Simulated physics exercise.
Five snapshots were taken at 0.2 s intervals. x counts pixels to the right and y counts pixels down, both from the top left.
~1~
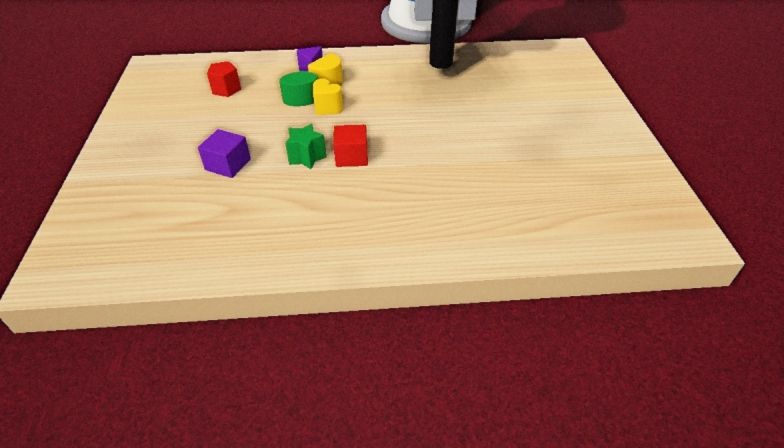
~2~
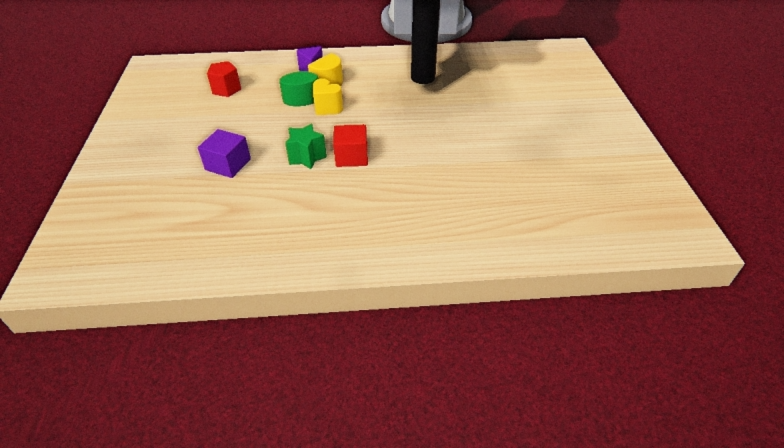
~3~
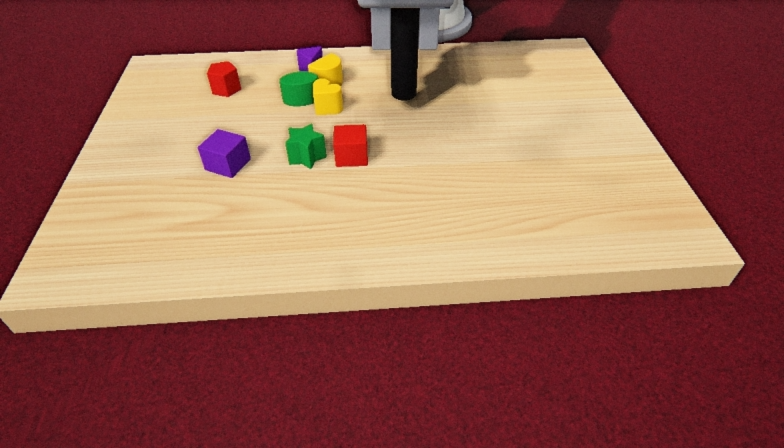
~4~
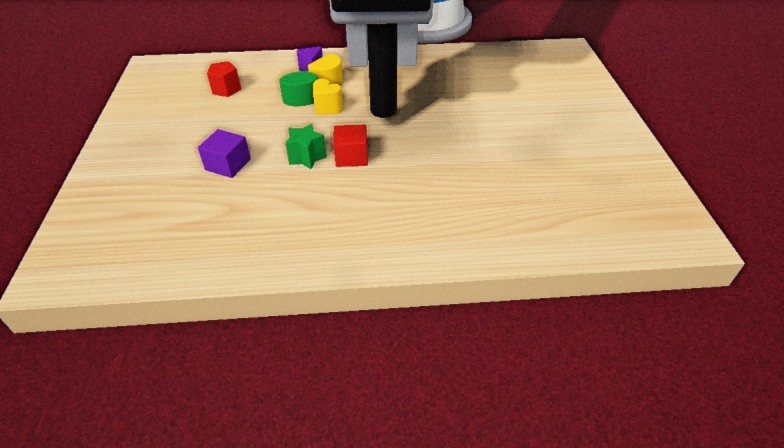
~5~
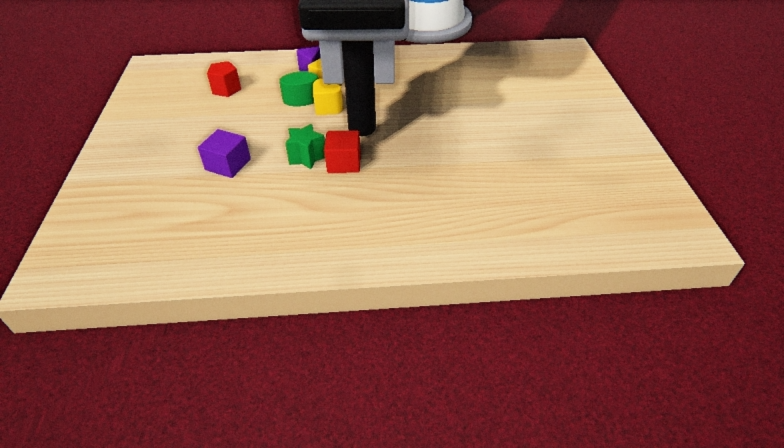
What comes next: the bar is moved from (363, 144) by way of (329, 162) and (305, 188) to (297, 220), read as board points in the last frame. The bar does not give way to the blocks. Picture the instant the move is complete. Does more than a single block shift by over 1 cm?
Yes, I think so.
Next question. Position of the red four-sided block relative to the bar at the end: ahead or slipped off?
My prediction: In front.
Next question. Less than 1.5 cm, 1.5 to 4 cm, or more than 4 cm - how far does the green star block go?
1.5-4 cm.
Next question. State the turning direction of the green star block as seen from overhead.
My prediction: CW.
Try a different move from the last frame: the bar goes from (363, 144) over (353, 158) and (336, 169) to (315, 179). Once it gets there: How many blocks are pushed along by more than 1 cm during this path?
1 block.
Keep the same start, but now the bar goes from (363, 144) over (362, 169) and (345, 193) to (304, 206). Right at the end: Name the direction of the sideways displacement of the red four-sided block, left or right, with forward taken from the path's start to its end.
Sideways, to the right.
On the path given first. One third of the way, bar (326, 146); green star block (293, 136), turned 25° clockwise; red four-sided block (321, 160), turned 15° anticlockwise.
Two thirds of the way, bar (302, 172); green star block (288, 141), turned 70° clockwise; red four-sided block (306, 187), turned 30° anticlockwise.
At the end, bar (294, 204); green star block (288, 141), turned 70° clockwise; yellow heart-shaped block not moved; red four-sided block (302, 221), turned 35° anticlockwise.
